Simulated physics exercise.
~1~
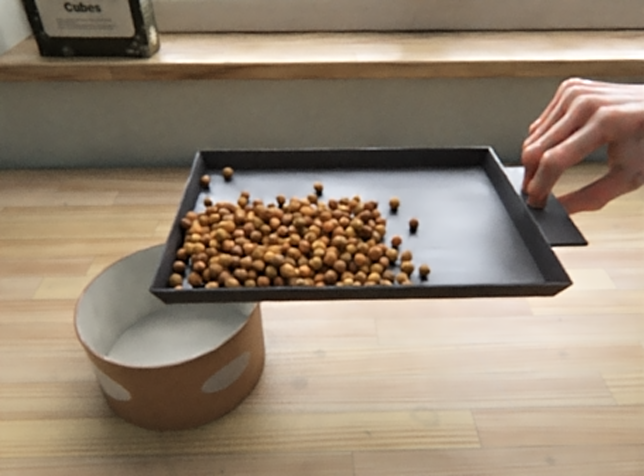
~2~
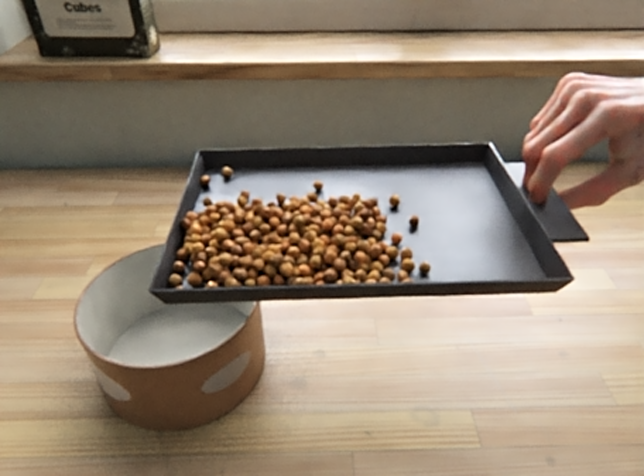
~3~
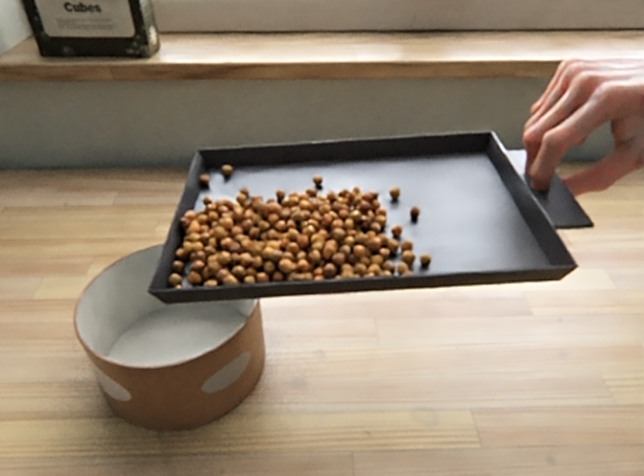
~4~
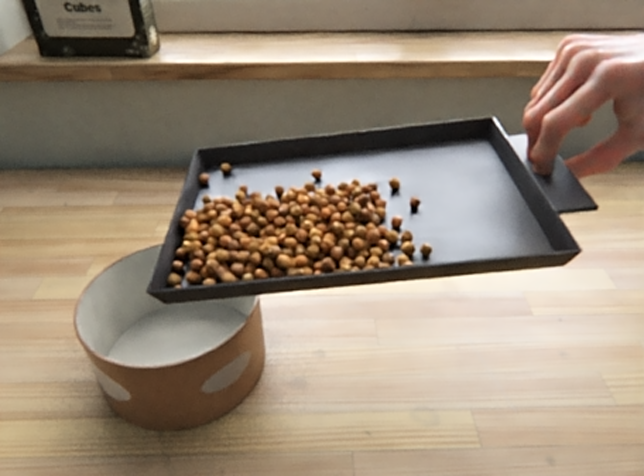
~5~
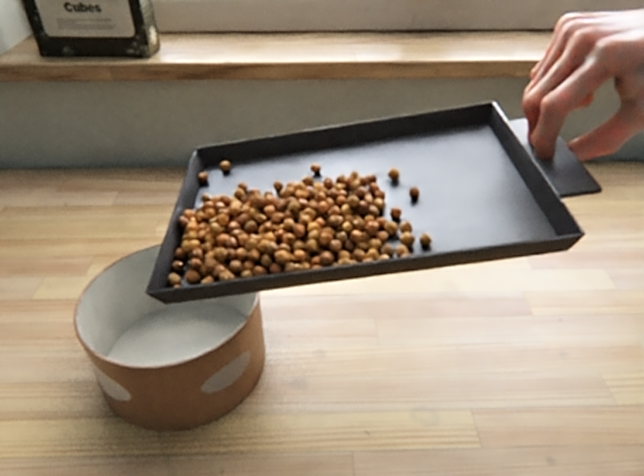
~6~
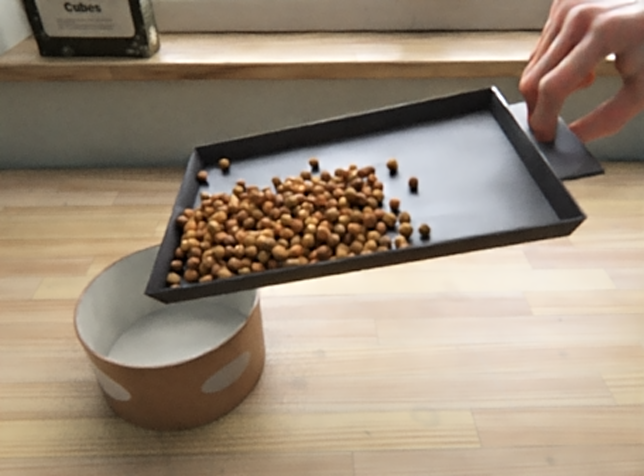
On a wooden counter by a windowsill, a hand raising the right side of a dark tray of chickpeas above a pot.
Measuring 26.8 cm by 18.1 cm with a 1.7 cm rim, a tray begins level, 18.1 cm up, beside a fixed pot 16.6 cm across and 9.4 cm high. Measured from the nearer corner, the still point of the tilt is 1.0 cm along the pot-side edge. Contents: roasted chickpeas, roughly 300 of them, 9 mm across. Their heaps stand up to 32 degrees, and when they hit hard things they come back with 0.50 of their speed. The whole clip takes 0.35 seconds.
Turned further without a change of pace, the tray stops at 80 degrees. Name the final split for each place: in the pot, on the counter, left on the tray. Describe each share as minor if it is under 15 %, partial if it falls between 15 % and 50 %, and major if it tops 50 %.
Pot: The main mass, counter: A fair amount, tray: A little.
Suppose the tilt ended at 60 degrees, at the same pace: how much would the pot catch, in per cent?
That comes out at some 10 per cent.
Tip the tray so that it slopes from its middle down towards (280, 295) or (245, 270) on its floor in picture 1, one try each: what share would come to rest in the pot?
Approximately 0 percent, then 5 percent.
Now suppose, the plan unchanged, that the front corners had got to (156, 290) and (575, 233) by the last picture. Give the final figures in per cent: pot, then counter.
Per cent by place - pot 0, counter 95.
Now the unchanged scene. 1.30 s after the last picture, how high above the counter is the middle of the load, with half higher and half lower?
The halfway mark sits at about 22 cm.
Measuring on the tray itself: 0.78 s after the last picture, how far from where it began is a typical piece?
By then it sits near 2 cm from where it began.
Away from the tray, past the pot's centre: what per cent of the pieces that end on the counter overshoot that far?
Share: Close to 90 %.
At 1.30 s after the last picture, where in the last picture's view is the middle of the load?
Approximately (174, 209) in the last view.
Then, 0.78 s after the last picture, tilt 44 degrees; the tray holds 100 %, the pot 0 %.
Then, 1.30 s after the last picture, tilt 65 degrees; the tray holds 95 %, the pot 0 %.
Then, 1.88 s after the last picture, tilt 80 degrees; the tray holds 40 %, the pot 25 %.
In the end, pot 65 %, counter 35 %, tray 0 %.
